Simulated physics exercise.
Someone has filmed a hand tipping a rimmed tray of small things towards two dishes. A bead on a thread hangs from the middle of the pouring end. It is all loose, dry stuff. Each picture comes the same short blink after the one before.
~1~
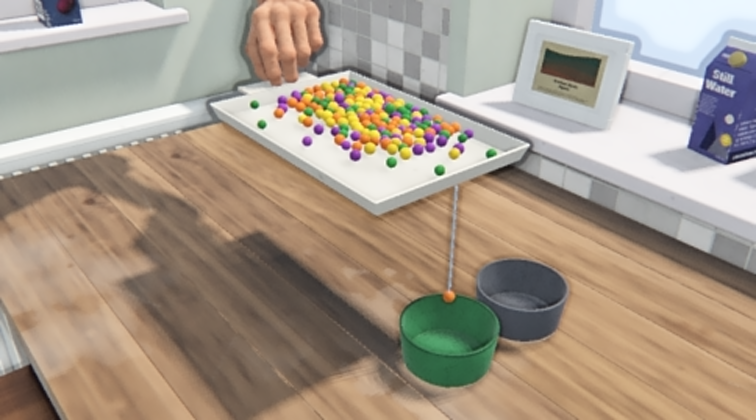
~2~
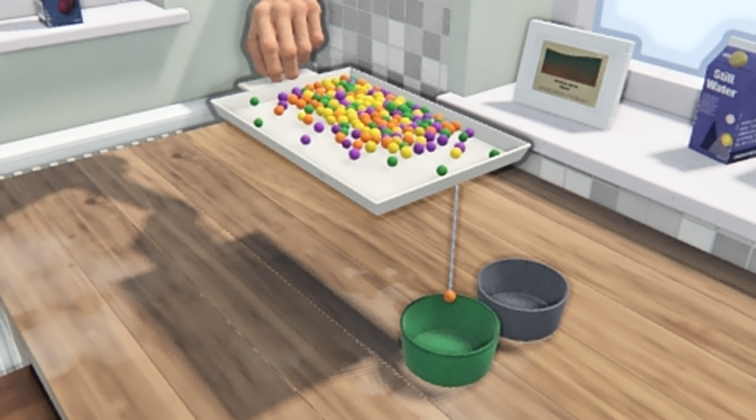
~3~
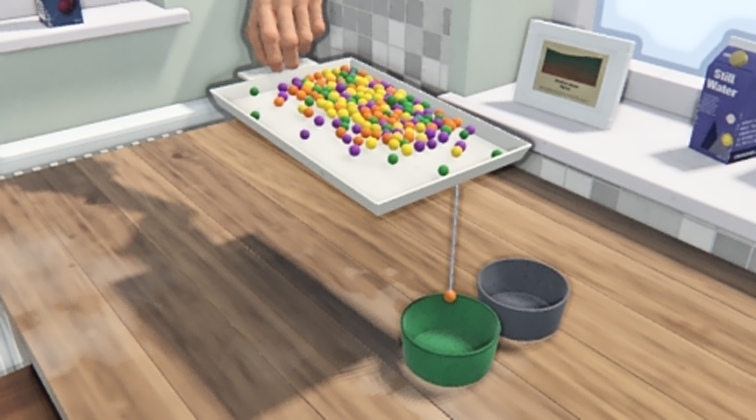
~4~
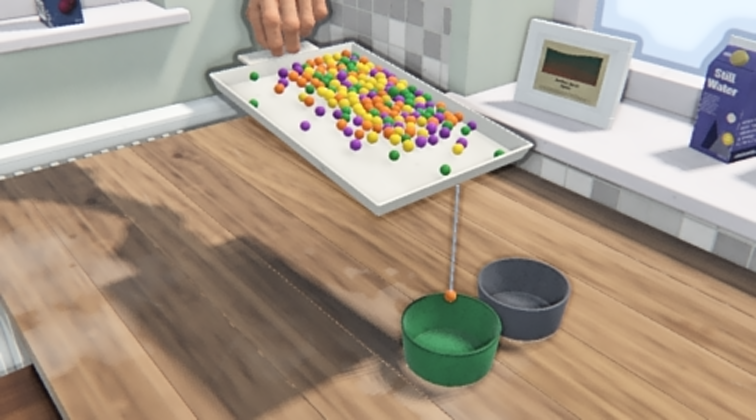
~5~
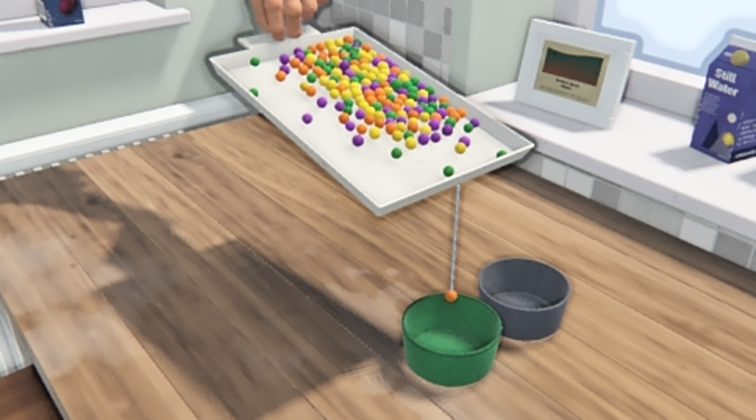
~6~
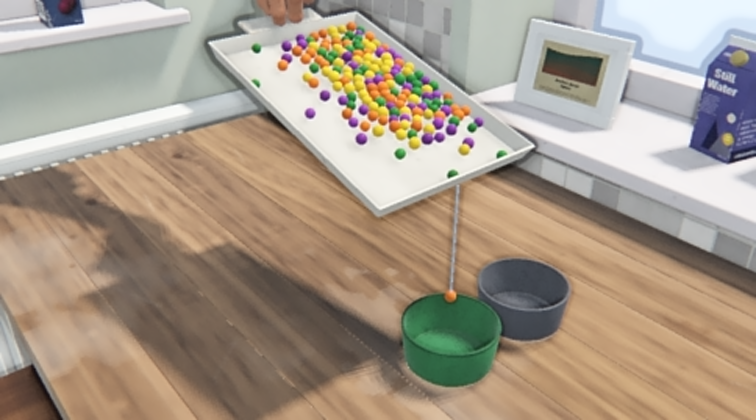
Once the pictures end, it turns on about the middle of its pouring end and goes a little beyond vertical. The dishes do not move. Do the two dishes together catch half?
They take under half between them.
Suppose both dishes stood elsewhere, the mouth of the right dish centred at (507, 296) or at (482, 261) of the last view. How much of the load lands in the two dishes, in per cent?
Roughly 50 per cent, and 0 per cent.
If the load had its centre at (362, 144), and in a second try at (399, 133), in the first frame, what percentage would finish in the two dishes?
Near 30 % and 30 %.
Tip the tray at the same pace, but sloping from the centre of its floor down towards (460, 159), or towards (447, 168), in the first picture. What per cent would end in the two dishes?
Roughly 70 per cent, and 50 per cent.
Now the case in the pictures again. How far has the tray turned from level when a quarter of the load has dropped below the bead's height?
At some 55 degrees.
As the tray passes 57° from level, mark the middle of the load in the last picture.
Near (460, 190).
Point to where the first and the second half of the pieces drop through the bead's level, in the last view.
First near (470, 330), later near (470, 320).
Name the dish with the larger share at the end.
It is the left-hand dish.
Soon after the last picture, tray tipped steeply; about half on the tray; a small part in the left dish; a stray few in the right dish; about a quarter outside both; about a quarter in the air.
A little later, tray tipped right over; a stray few on the tray; about a quarter in the left dish; a small part in the right dish; about two thirds outside both; a small part in the air.
Later still, tray tipped past a quarter turn; about a quarter in the left dish; a small part in the right dish; about two thirds outside both.
By the end, tray tipped past a quarter turn; about a quarter in the left dish; a small part in the right dish; about two thirds outside both.
